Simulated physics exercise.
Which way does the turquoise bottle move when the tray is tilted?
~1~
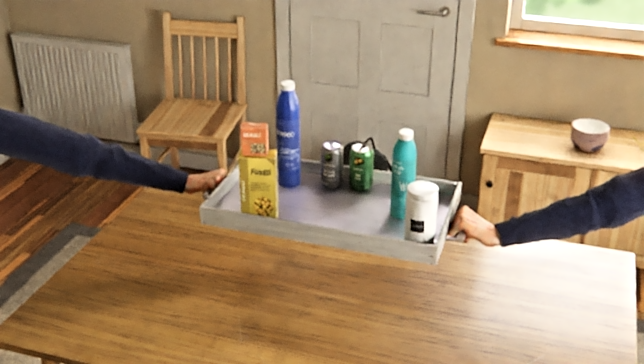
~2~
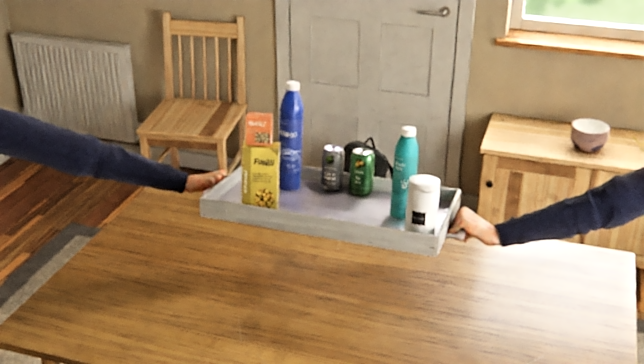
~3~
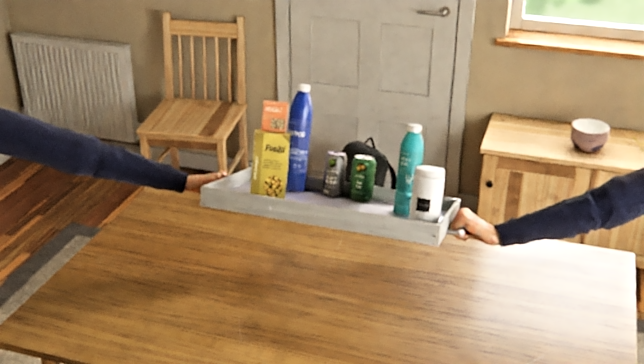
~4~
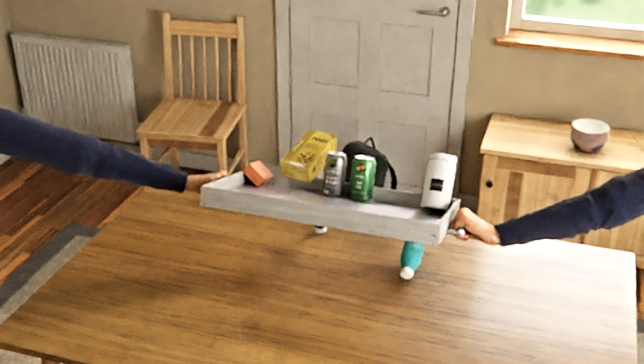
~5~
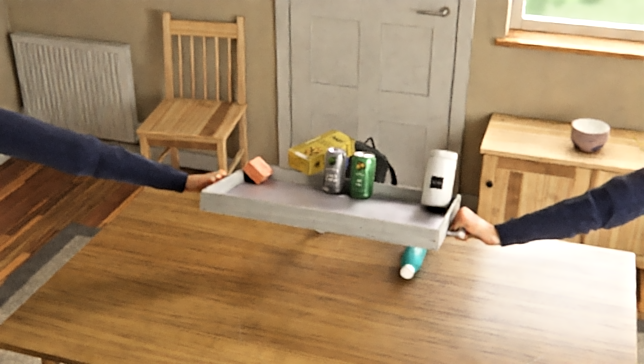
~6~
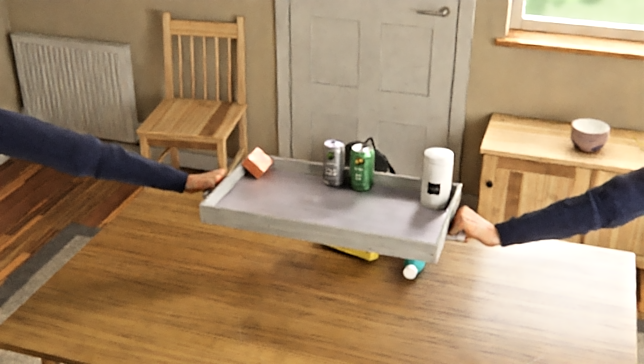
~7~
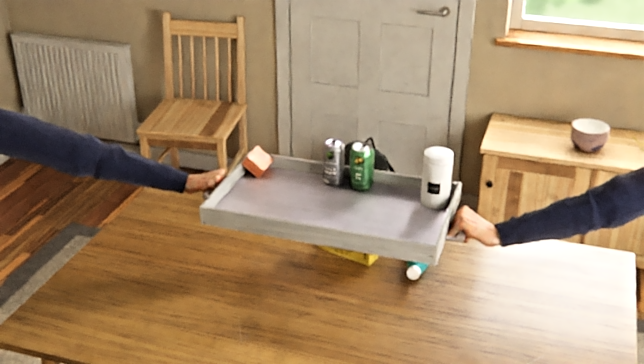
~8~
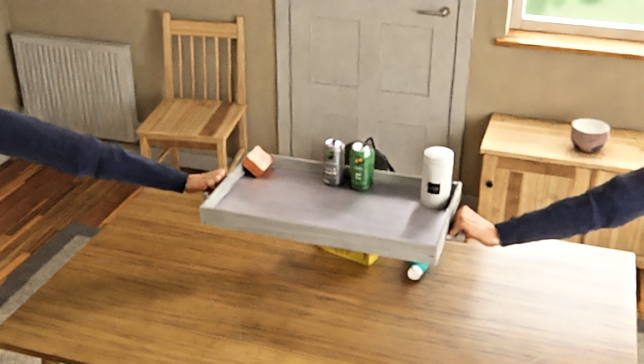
The turquoise bottle moves down, dropping off the tray towards the table below.
